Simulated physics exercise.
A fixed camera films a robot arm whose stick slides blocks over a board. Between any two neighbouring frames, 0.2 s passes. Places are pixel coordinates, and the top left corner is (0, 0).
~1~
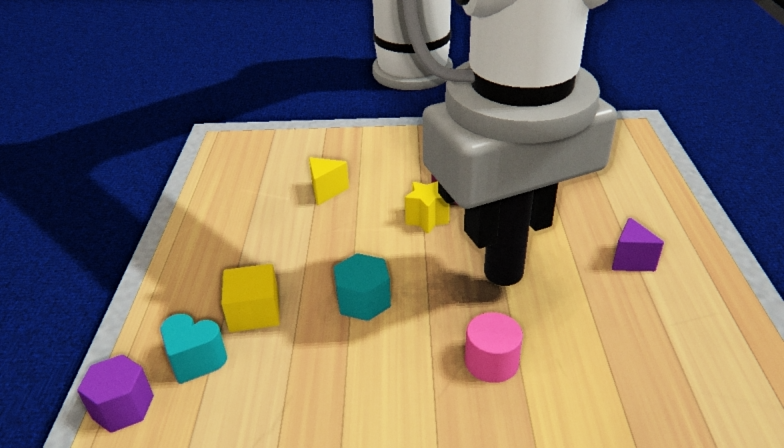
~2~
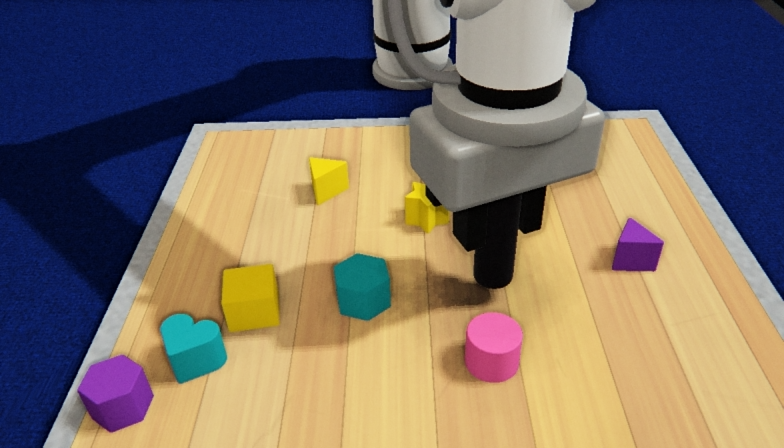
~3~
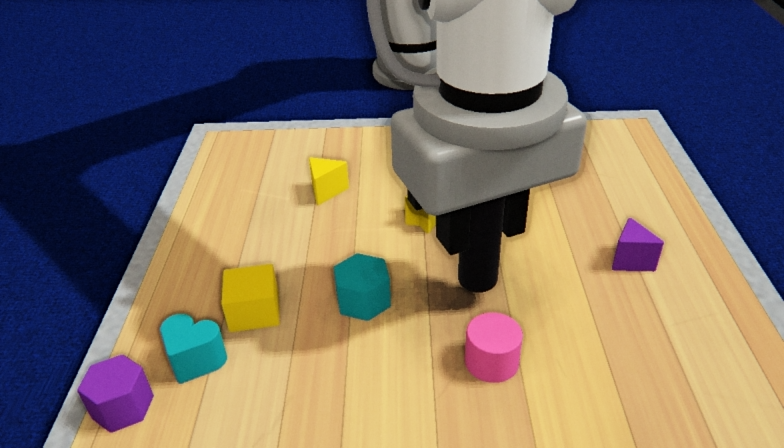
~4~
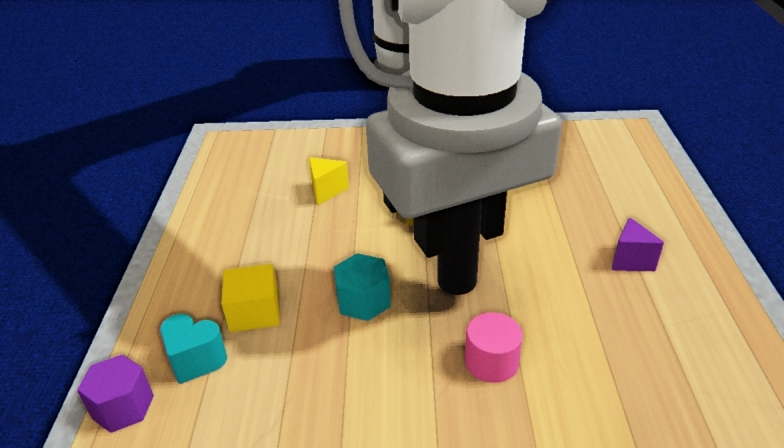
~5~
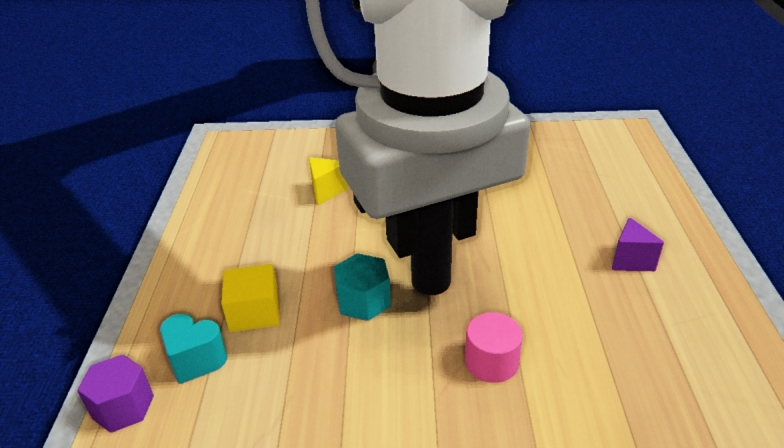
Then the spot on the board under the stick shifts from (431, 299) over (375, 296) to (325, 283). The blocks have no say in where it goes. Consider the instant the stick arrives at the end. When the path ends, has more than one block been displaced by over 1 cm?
Short answer: Yes.
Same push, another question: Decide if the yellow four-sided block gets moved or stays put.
It moves.
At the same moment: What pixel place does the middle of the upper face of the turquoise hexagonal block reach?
It is at (276, 266).
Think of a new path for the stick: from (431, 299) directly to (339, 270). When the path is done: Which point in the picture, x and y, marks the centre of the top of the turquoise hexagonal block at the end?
It will end up at (325, 274).
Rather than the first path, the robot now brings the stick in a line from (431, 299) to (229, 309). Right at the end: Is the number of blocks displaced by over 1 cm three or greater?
No, that is not how it ends up.
What follows on the original path. Halfway along, stick at (373, 280); turquoise hexagonal block at (325, 271).
At the end, stick at (323, 268); yellow four-sided block at (228, 286), turned 20° anticlockwise; turquoise hexagonal block at (276, 266), turned 20° anticlockwise; pink circle still.
